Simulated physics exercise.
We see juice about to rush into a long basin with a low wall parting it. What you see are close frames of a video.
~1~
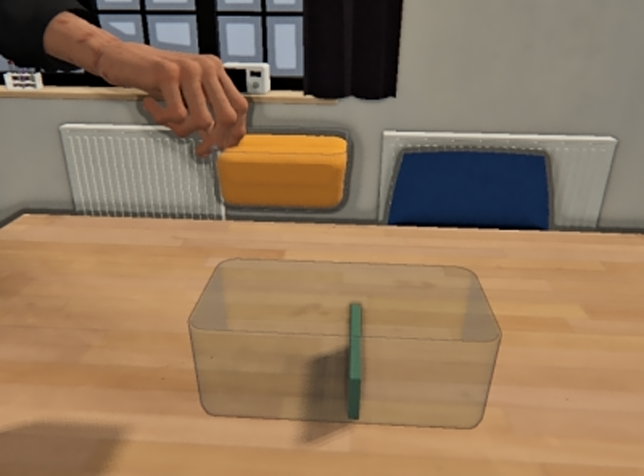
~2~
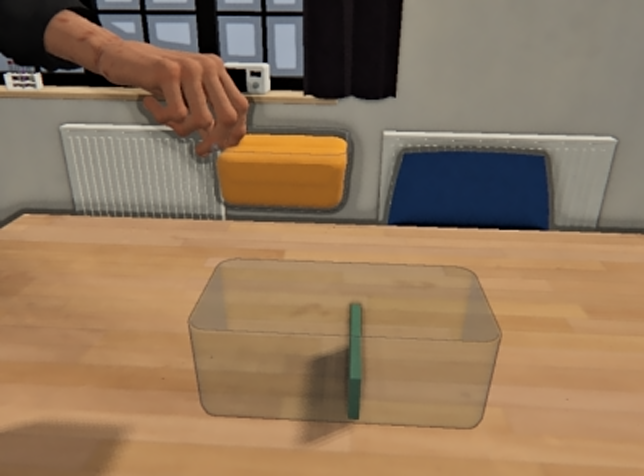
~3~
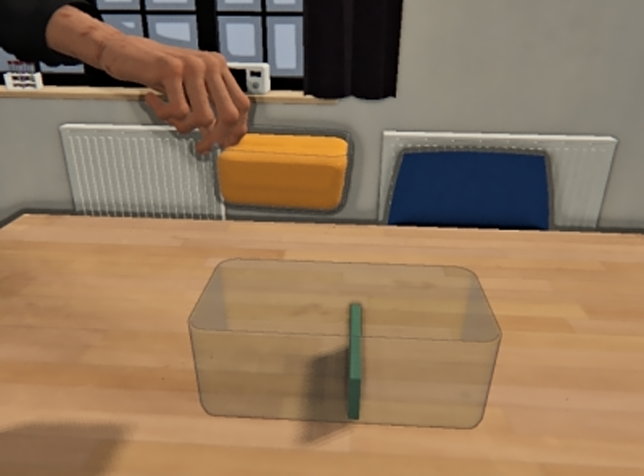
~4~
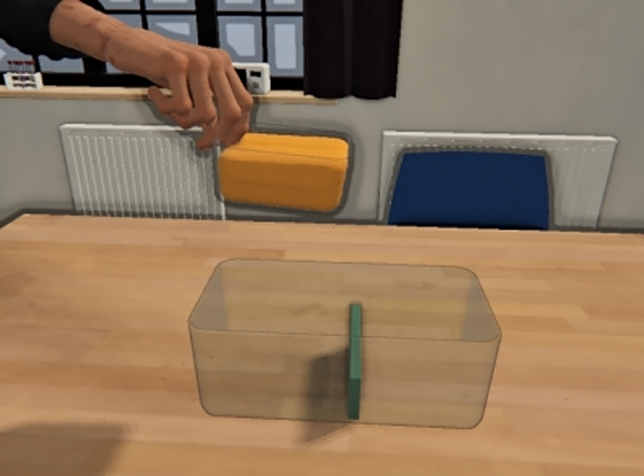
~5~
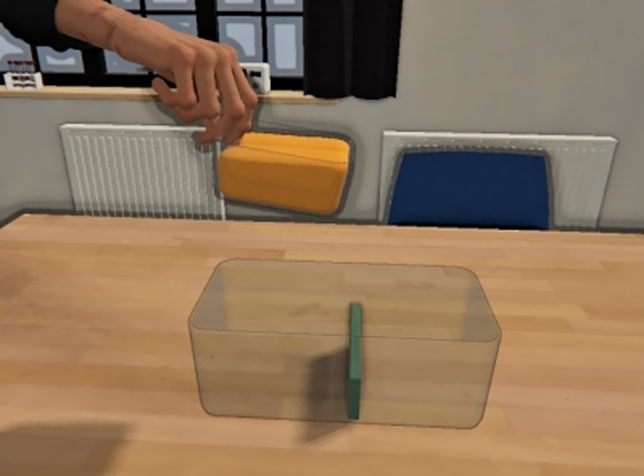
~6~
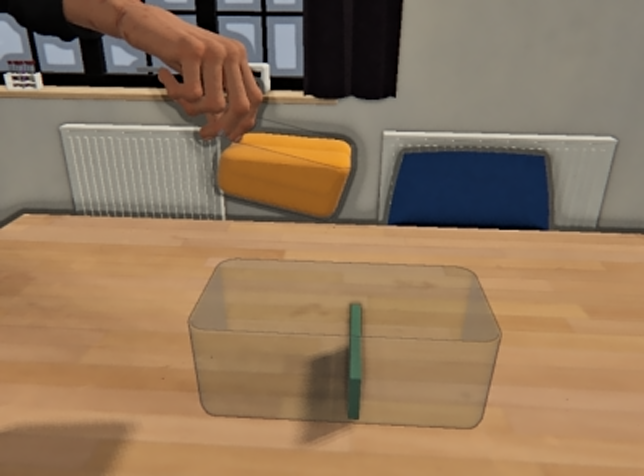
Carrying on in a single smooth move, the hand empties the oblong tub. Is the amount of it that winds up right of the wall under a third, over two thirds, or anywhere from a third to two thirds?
Most likely beyond two thirds will rest right of the wall.
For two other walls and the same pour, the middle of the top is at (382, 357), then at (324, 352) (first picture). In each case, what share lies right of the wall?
Around 65 percent in try one and around 90 percent in try two.
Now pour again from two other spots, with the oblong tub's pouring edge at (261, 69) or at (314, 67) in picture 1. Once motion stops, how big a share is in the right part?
Near 25 in a hundred first, near 75 in a hundred second.
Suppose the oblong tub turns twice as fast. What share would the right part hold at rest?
Close to 75 in a hundred.
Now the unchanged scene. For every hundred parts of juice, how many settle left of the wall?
That share comes out near 15 percent.
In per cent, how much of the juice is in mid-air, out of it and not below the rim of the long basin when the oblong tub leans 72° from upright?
About 45 %.
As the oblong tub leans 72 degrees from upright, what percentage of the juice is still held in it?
30 per cent, approximately.
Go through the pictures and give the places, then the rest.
The first frame shows tilt 0°; pouring edge (349, 143); surface from (226, 145) to (347, 148); the long basin's rim runs from (205, 291) to (486, 302); the wall's top is at (355, 339).
The second frame shows tilt 1°; pouring edge (349, 143); surface from (227, 145) to (347, 149).
The third frame shows tilt 2°; pouring edge (350, 145); surface from (227, 144) to (346, 149).
The fourth frame shows tilt 5°; pouring edge (351, 148); surface from (229, 144) to (348, 150).
The fifth frame shows tilt 9°; pouring edge (352, 152); surface from (229, 143) to (349, 151).
The sixth frame shows tilt 13°; pouring edge (353, 158); surface from (230, 144) to (352, 152).
A moment on, the oblong tub is tipped part way and 32 per cent is still to pour, 0 is left of the wall and 22 right of it.
Next, the oblong tub is tipped right over and 4 per cent is still to pour, 6 is left of the wall and 83 right of it.
Then the oblong tub is tipped right over and 0 per cent is still to pour, 16 is left of the wall and 82 right of it.
Later the oblong tub is tipped right over and 0 per cent is still to pour, 16 is left of the wall and 82 right of it.
Finally, 16 per cent lies left of the wall, 82 right of it and 2 outside.
